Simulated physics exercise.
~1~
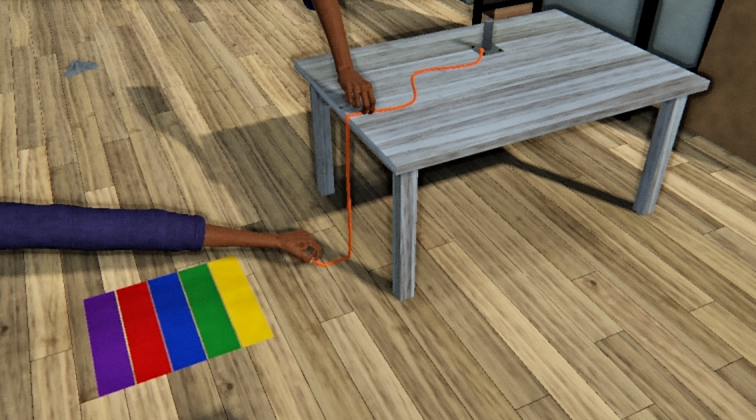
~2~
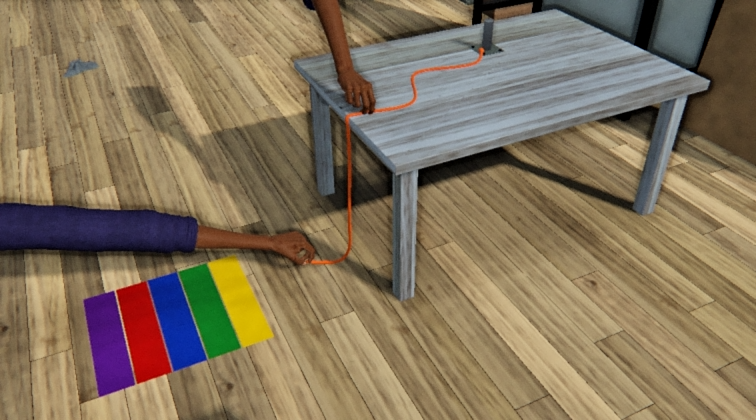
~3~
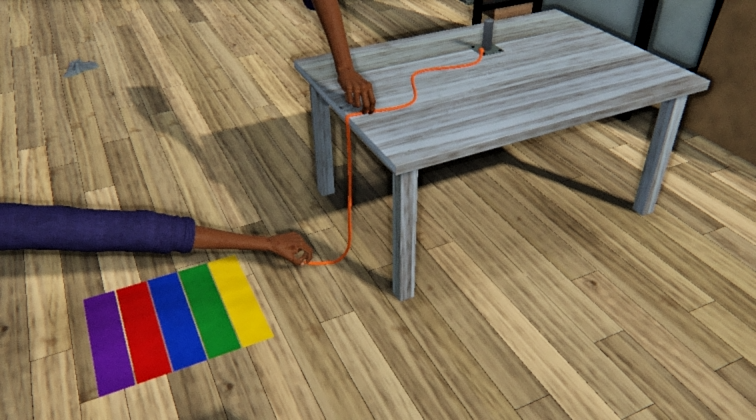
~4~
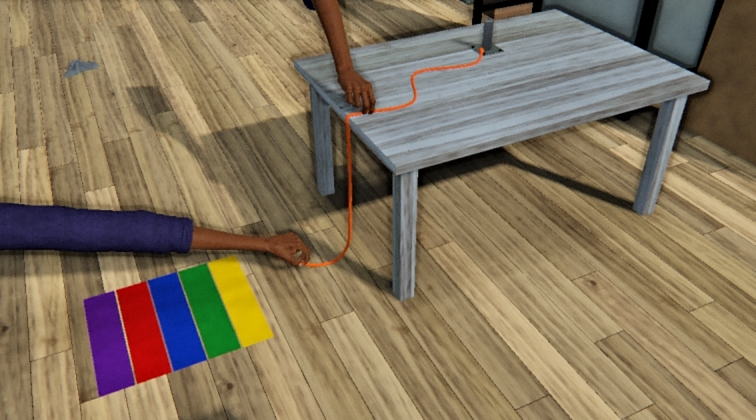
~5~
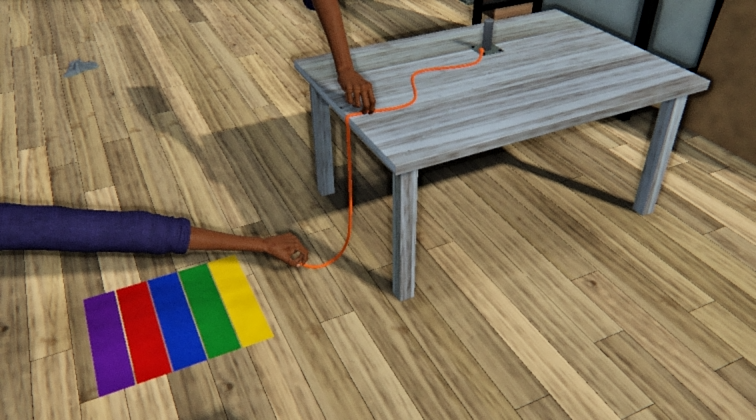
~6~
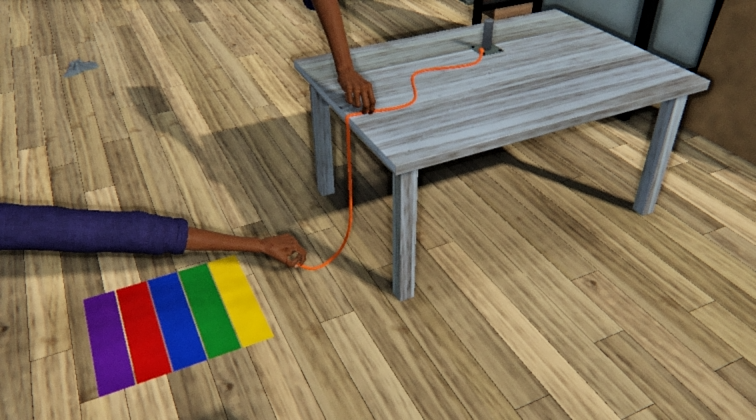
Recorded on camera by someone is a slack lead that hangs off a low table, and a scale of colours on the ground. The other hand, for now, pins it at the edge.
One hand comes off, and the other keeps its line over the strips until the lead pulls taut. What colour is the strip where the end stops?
It is blue.
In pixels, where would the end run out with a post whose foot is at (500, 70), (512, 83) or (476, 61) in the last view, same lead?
Near (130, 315); near (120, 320); near (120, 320).
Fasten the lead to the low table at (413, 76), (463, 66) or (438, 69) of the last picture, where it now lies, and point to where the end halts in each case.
Expect roughly (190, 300) for the first, (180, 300) for the second and (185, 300) for the third.
Early on, end near (237, 283); over yellow.
Midway, end near (196, 296); over green.
At the end of the slack, end near (170, 304); over blue. The blue one.
